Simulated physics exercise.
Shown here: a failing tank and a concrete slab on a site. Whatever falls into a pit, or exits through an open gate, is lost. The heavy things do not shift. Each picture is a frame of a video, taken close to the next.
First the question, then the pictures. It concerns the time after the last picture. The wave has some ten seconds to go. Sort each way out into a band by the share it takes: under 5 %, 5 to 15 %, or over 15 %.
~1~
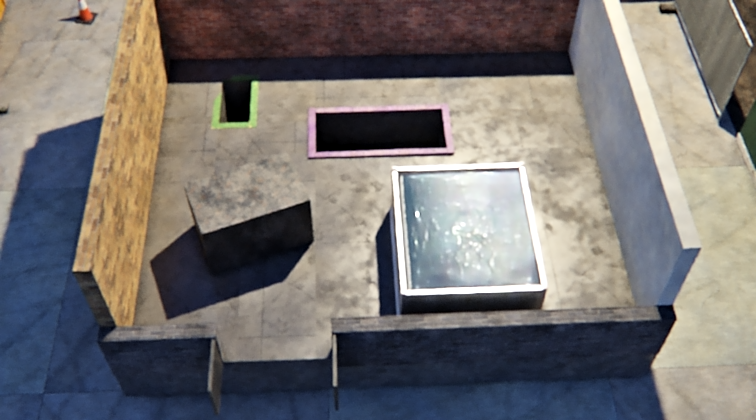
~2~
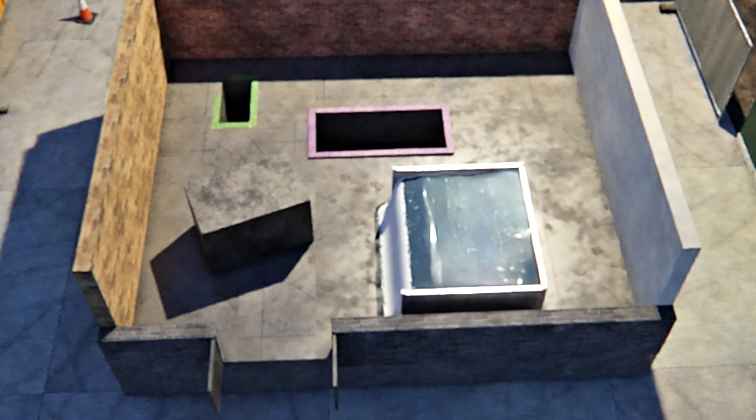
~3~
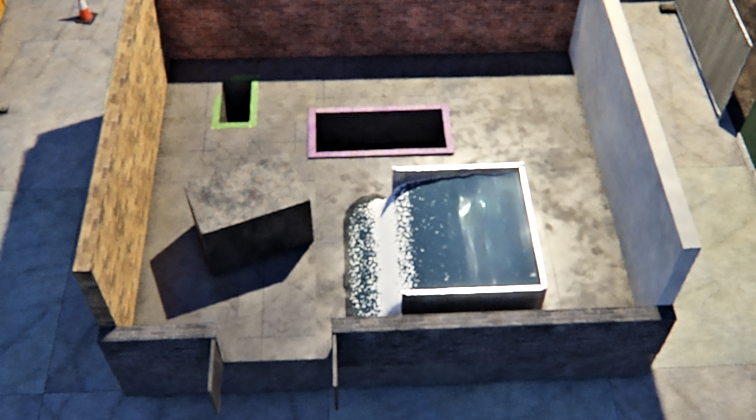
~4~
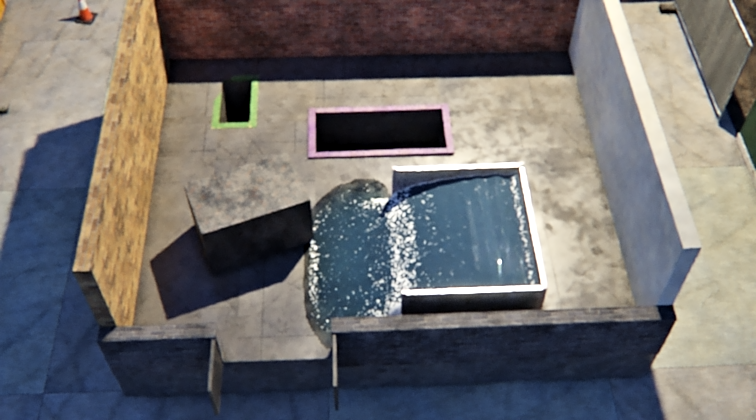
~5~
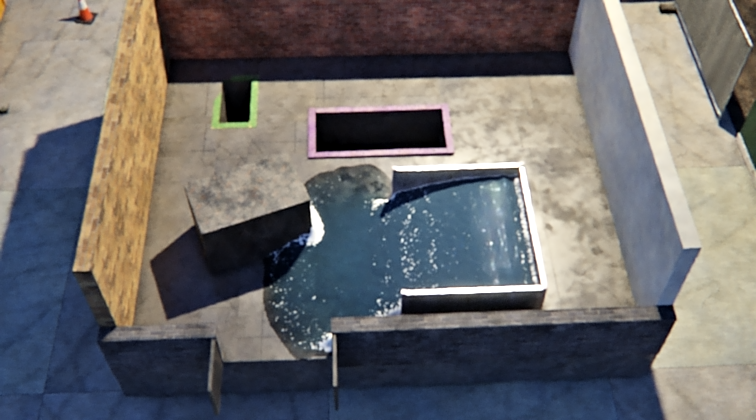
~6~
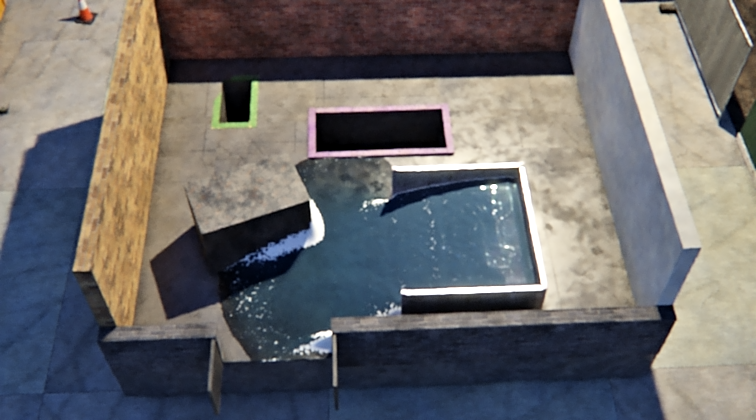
Shares: The gate takes over 15 %; the purple pit takes 5 to 15 %; the green pit takes over 15 %.
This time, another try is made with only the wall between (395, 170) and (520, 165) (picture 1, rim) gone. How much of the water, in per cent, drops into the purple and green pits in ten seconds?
In per cent: Purple 40, green 8.
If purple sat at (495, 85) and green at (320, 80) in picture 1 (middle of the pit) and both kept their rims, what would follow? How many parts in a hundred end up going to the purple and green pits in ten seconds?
Looks like purple collects 2 percent and green collects 25 percent.
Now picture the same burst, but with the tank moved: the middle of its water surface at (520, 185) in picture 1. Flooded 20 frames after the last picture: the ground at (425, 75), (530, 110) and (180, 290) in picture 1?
Well, first one stays dry, second one stays dry, third one got wet.
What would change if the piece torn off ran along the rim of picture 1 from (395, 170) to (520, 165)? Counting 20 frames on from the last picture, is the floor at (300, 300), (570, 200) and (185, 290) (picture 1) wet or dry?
Listed in order, they come out without a puddle, without a puddle and without a puddle.
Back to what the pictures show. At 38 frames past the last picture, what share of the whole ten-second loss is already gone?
Share gone by then: About 80 %.
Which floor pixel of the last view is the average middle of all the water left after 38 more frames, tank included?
Near pixel (317, 211).
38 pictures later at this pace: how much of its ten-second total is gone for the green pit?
Roughly 70 per cent.
A moment on, water covers 35 % of the floor; the gate 2 %, the purple pit 0 %, the green pit 0 %.
Next, water covers 45 % of the floor; the gate 5 %, the purple pit 2 %, the green pit 2 %.
Then, water covers 55 % of the floor; the gate 12 %, the purple pit 6 %, the green pit 5 %.
Later, water covers 70 % of the floor; the gate 21 %, the purple pit 8 %, the green pit 14 %.
In the end, water covers 90 % of the floor; the gate 27 %, the purple pit 10 %, the green pit 20 %.
